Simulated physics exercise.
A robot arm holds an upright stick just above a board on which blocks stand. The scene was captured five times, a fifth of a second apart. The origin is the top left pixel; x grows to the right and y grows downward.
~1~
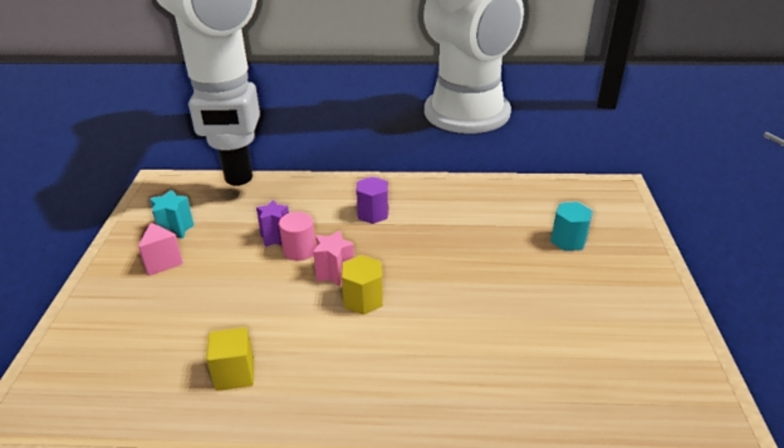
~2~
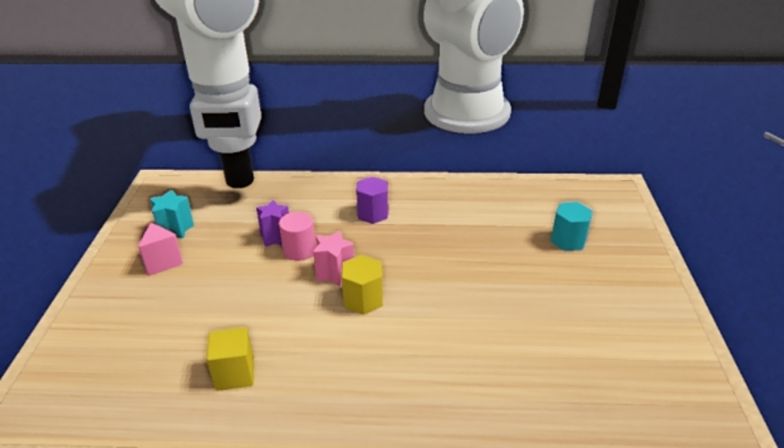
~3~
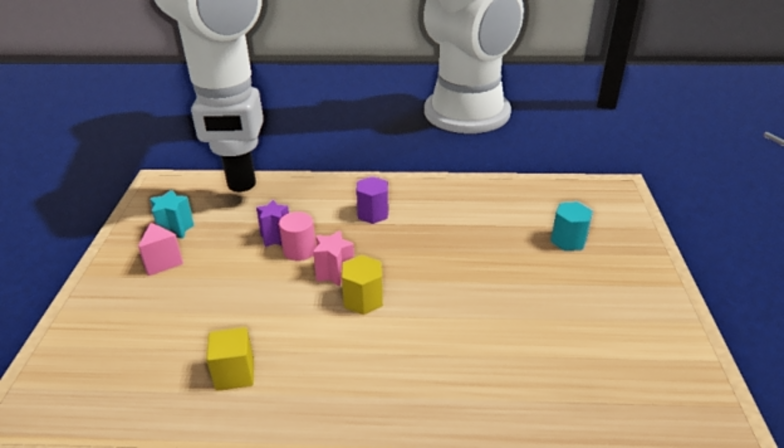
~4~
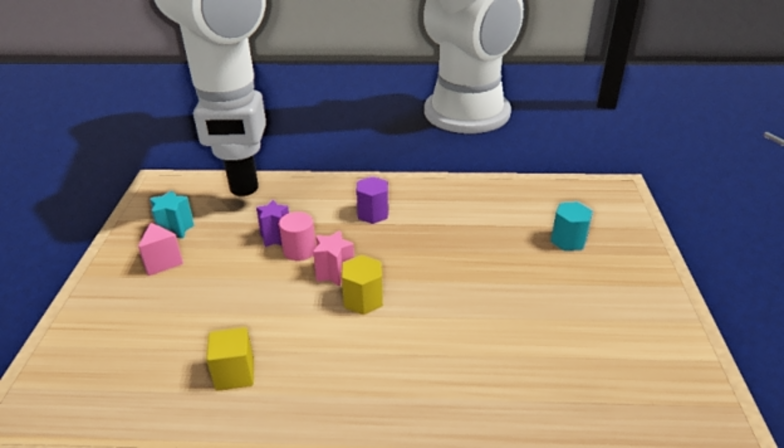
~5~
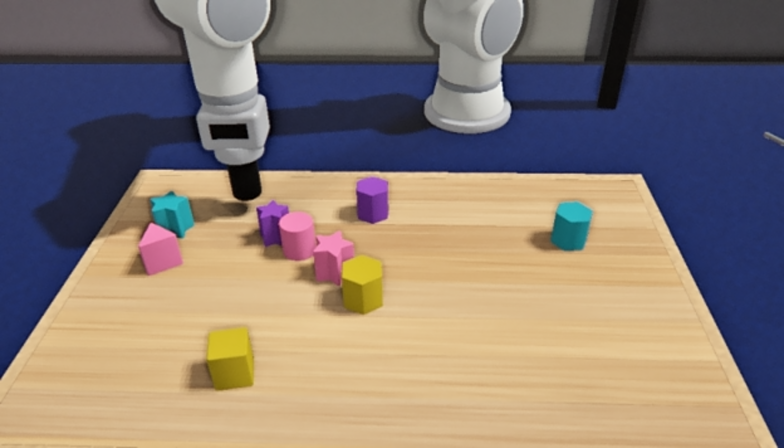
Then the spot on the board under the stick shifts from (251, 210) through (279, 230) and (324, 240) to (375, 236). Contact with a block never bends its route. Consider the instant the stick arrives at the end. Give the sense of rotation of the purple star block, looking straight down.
It swings round clockwise.
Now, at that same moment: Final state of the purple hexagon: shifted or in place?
Once the stick is done, the purple hexagon remains in the old spot.
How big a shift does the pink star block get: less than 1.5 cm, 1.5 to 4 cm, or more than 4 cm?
Result: 1.5-4 cm.
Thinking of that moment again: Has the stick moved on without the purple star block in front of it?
I'd say yes.
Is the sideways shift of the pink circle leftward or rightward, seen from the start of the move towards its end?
The right.
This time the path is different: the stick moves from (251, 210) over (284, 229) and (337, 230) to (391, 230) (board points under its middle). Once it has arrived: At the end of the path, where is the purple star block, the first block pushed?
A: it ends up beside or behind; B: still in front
Choice A: It ends up beside or behind.
On the path given first. One third of the way, stick at (277, 215); purple star block at (279, 217), turned 25° clockwise; pink circle at (302, 227).
Two thirds of the way, stick at (323, 224); purple star block at (305, 226), turned 65° clockwise; pink circle at (312, 245); pink star block at (339, 255), turned 45° anticlockwise; yellow hexagon at (368, 273).
At the end, stick at (374, 220); purple star block at (306, 226), turned 70° clockwise; pink circle at (312, 245); pink star block at (339, 255), turned 45° anticlockwise; yellow hexagon at (368, 273); purple hexagon in place.
